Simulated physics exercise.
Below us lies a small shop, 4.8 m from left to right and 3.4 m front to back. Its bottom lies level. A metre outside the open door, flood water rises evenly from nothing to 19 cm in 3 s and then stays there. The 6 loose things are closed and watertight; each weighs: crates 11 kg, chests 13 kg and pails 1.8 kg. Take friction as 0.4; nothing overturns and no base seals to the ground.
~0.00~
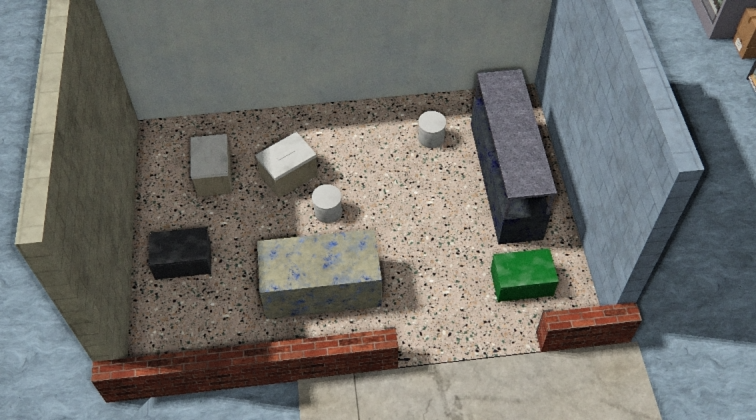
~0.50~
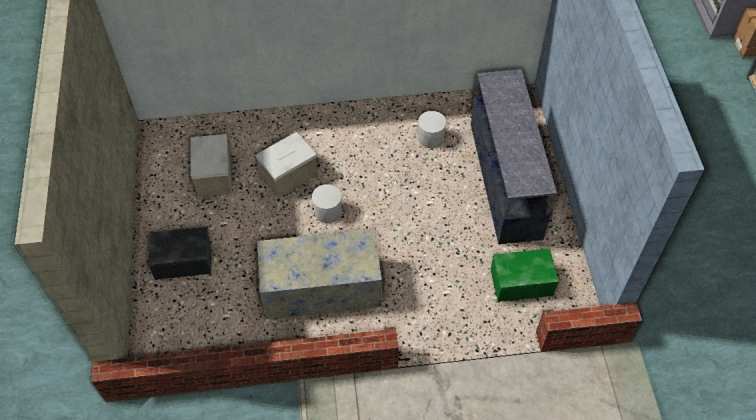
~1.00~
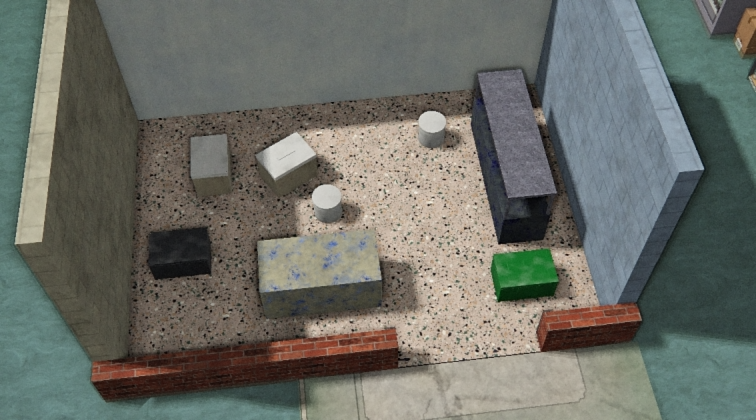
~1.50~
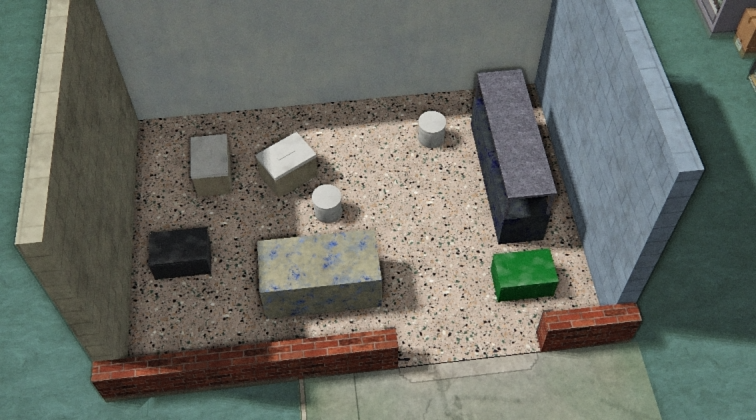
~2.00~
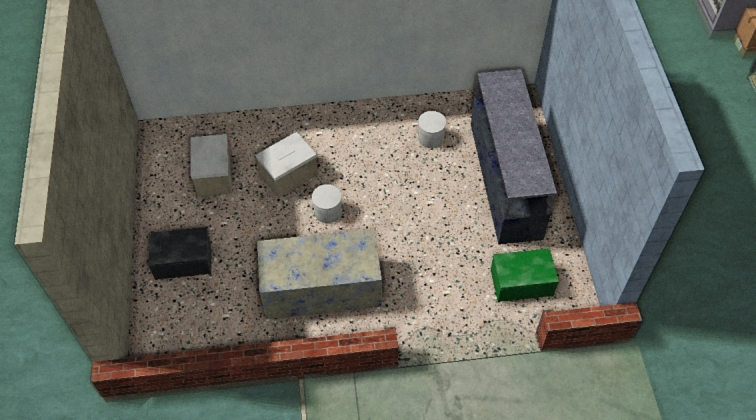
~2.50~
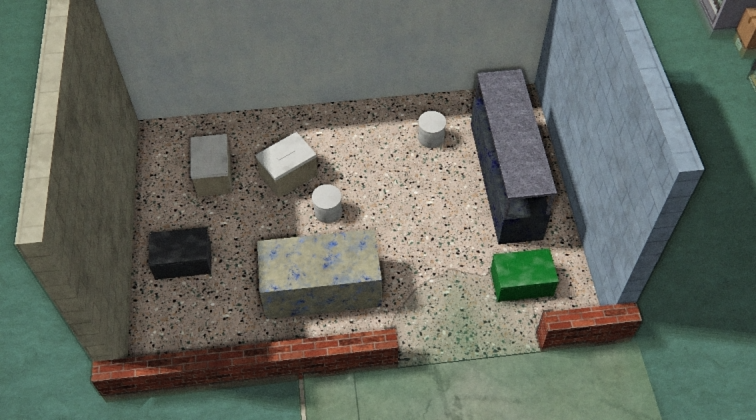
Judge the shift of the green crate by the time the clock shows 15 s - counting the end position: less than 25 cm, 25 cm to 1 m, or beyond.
The green crate travels far.
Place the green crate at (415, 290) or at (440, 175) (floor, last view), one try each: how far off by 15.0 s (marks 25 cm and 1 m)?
In that order: It ends far away; it gets carried off.
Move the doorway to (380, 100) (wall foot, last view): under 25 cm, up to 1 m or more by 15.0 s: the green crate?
In that case the green crate moves a short way.
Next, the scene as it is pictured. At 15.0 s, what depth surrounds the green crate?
Roughly 14 cm.
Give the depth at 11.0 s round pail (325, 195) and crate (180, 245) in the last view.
Roughly 9 and 10 cm.
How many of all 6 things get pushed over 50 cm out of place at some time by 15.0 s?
I count 6.
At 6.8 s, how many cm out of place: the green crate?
Roughly 50 cm by then.
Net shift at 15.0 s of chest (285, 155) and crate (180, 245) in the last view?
In that order: 30 cm, 120 cm.
After 3.5 s the green crate is near (531, 260), 0.1 m from its start, aground; 0 afloat.
After 6.8 s the green crate is near (563, 240), 0.5 m from its start, aground; 1 afloat.
After 11.0 s the green crate is near (481, 235), 0.6 m from its start, afloat; 4 afloat.
After 15.0 s the green crate is near (486, 82), 2.5 m from its start, afloat; 6 afloat.
